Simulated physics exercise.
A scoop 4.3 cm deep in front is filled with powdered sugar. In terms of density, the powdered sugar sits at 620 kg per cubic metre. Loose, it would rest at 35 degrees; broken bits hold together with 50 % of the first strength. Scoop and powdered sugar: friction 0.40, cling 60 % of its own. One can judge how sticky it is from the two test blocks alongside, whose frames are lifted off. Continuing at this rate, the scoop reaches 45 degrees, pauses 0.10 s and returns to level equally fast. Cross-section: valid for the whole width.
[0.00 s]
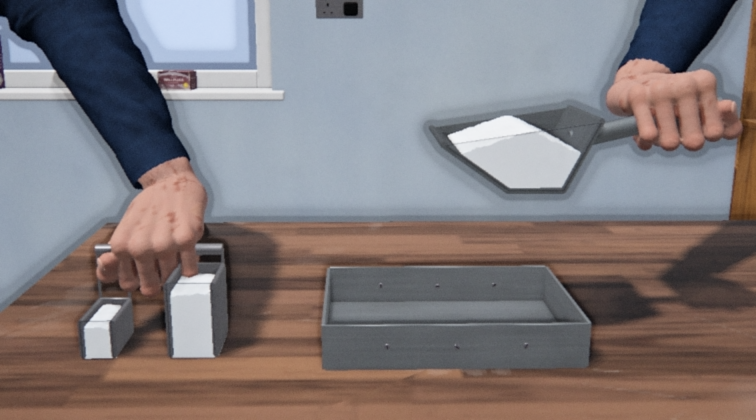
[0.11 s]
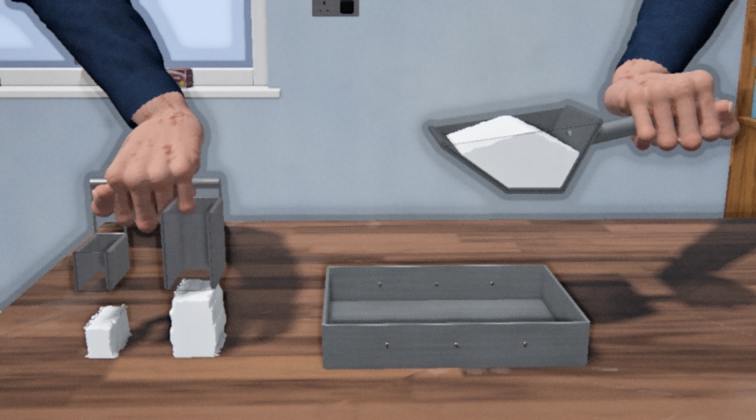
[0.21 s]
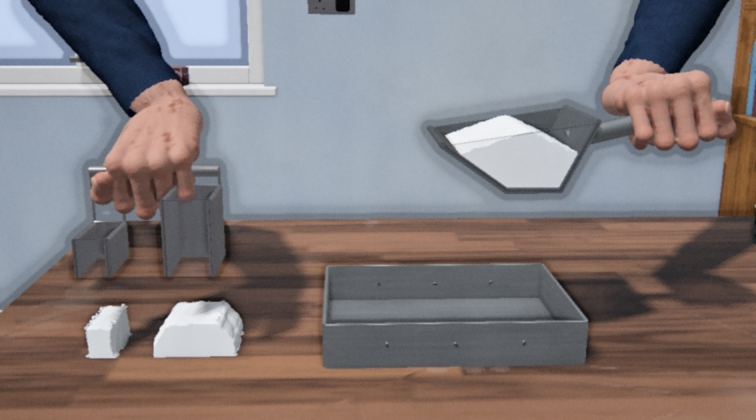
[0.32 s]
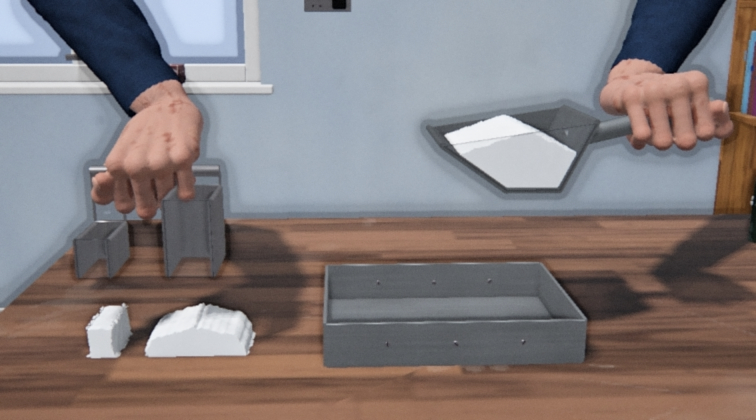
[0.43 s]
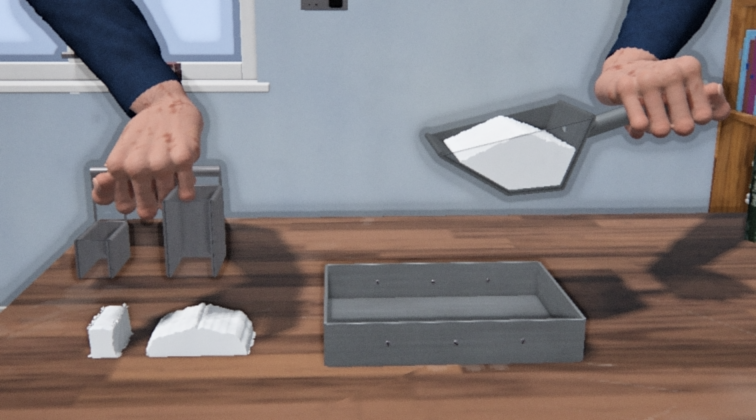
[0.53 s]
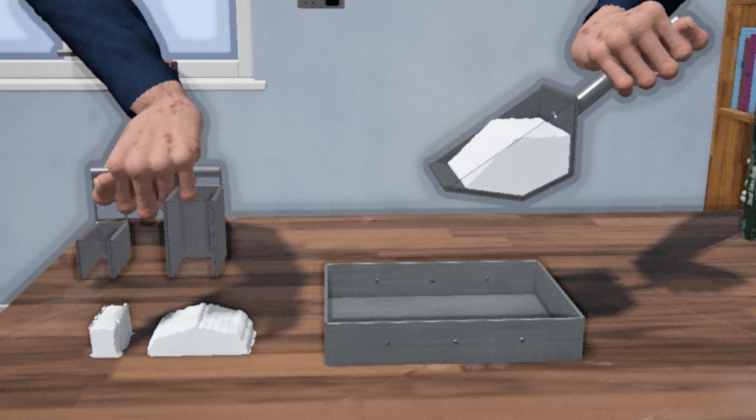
Two metal molds rose off a pair of white powder blocks, and the taller block slumped into a low mound while the small one stood; then a hand tilted the powder-filled scoop down toward the left.
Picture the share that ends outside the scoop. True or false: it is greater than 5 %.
False.
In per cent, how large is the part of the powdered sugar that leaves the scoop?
About 0 %.
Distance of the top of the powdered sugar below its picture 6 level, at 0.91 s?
The difference comes to roughly 0.0 cm.
By 0.70 s, the scoop is at 45 degrees and 0 % has left it.
By 0.91 s, the scoop is at 32 degrees and 0 % has left it.
By 1.12 s, the scoop is at 0 degrees and 0 % has left it.
By 1.32 s, the scoop is at 0 degrees and 0 % has left it.
By 1.42 s, at the end, the scoop is at 0 degrees and 0 % has left it.
